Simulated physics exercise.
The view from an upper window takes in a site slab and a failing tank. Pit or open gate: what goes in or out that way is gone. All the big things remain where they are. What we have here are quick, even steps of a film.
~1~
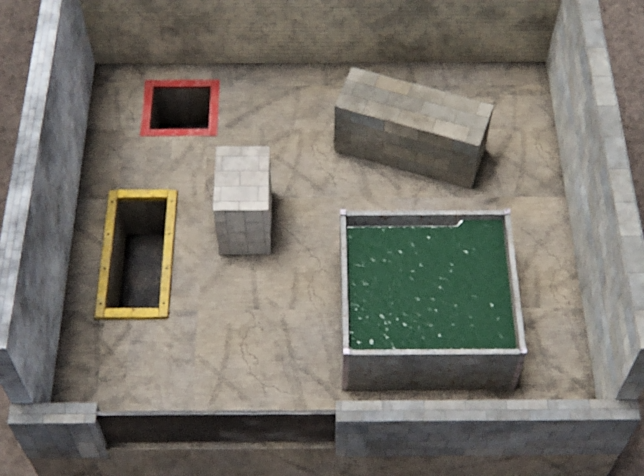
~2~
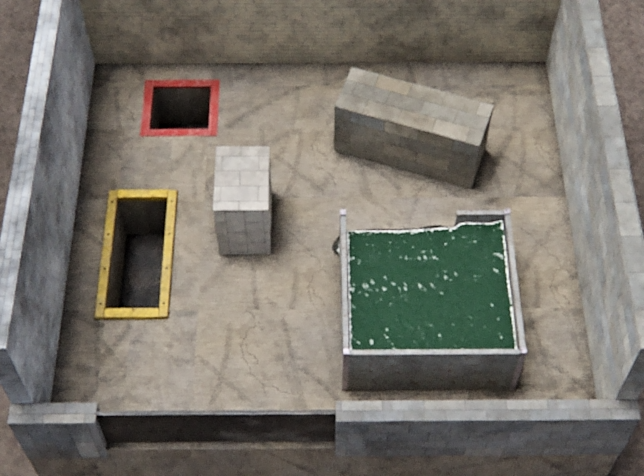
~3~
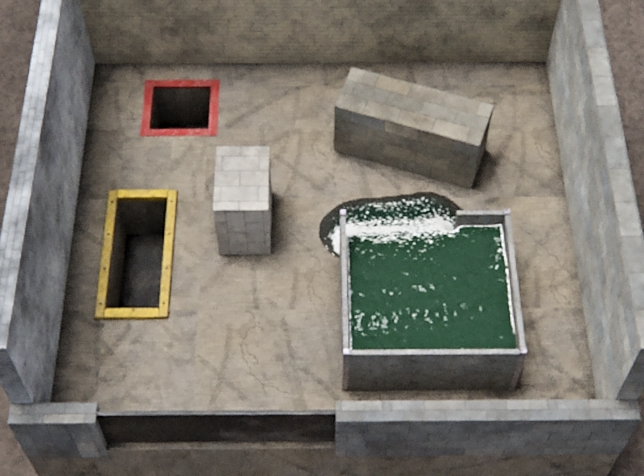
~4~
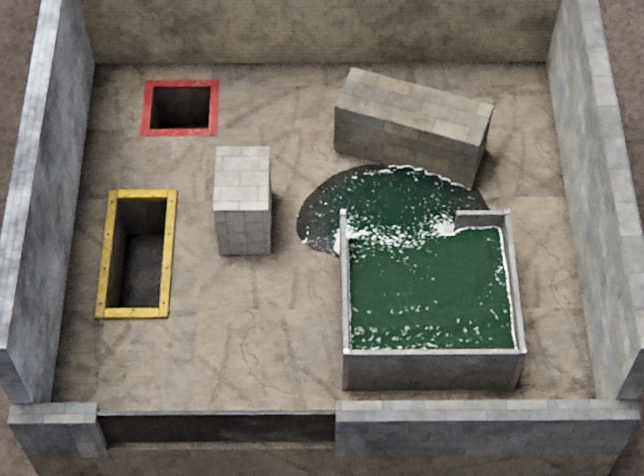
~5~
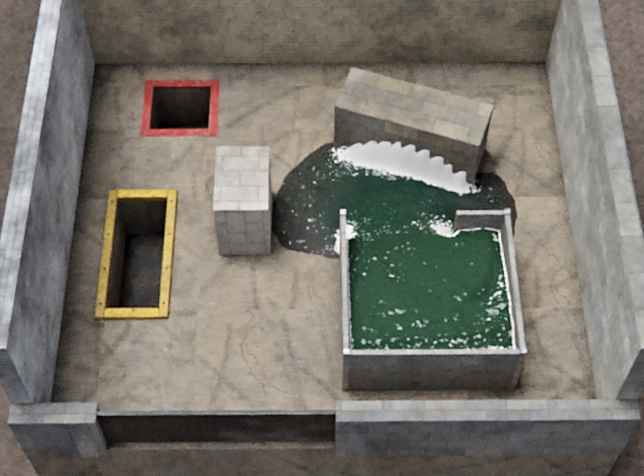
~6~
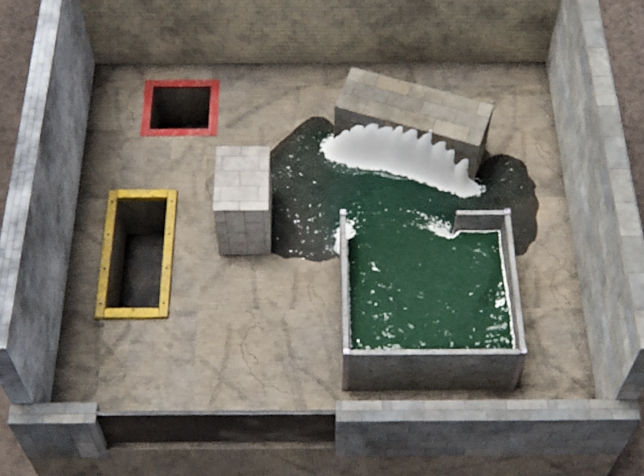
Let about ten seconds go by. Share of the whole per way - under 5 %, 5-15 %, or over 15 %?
Gate under 5 %, yellow pit under 5 %, red pit over 15 %.
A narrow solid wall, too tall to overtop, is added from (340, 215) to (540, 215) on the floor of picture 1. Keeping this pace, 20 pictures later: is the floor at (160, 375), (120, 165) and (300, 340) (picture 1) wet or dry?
Swamped; spared; swamped.
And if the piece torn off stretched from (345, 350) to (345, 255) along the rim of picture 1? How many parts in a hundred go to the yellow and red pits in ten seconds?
The yellow pit takes 45 per cent and the red pit 12 per cent.
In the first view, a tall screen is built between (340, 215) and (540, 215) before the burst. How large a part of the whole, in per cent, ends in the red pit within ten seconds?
Share for the red pit - 12 percent.
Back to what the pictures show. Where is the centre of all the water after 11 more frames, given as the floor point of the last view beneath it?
Near (379, 238).
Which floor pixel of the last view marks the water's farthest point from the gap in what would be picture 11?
Somewhere about (211, 70).
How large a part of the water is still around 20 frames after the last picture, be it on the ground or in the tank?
Result: Close to 86 %.
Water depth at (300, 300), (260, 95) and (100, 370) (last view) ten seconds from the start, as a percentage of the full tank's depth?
About 4 per cent, then 4 per cent, then 10 per cent.
A moment on, water covers 30 % of the floor; the gate 0 %, the yellow pit 0 %, the red pit 1 %.
Next, water covers 50 % of the floor; the gate 0 %, the yellow pit 0 %, the red pit 7 %.
Then, water covers 75 % of the floor; the gate 0 %, the yellow pit 0 %, the red pit 14 %.
Later, water covers 90 % of the floor; the gate 0 %, the yellow pit 1 %, the red pit 27 %.
In the end, water covers 100 % of the floor; the gate 0 %, the yellow pit 3 %, the red pit 37 %.
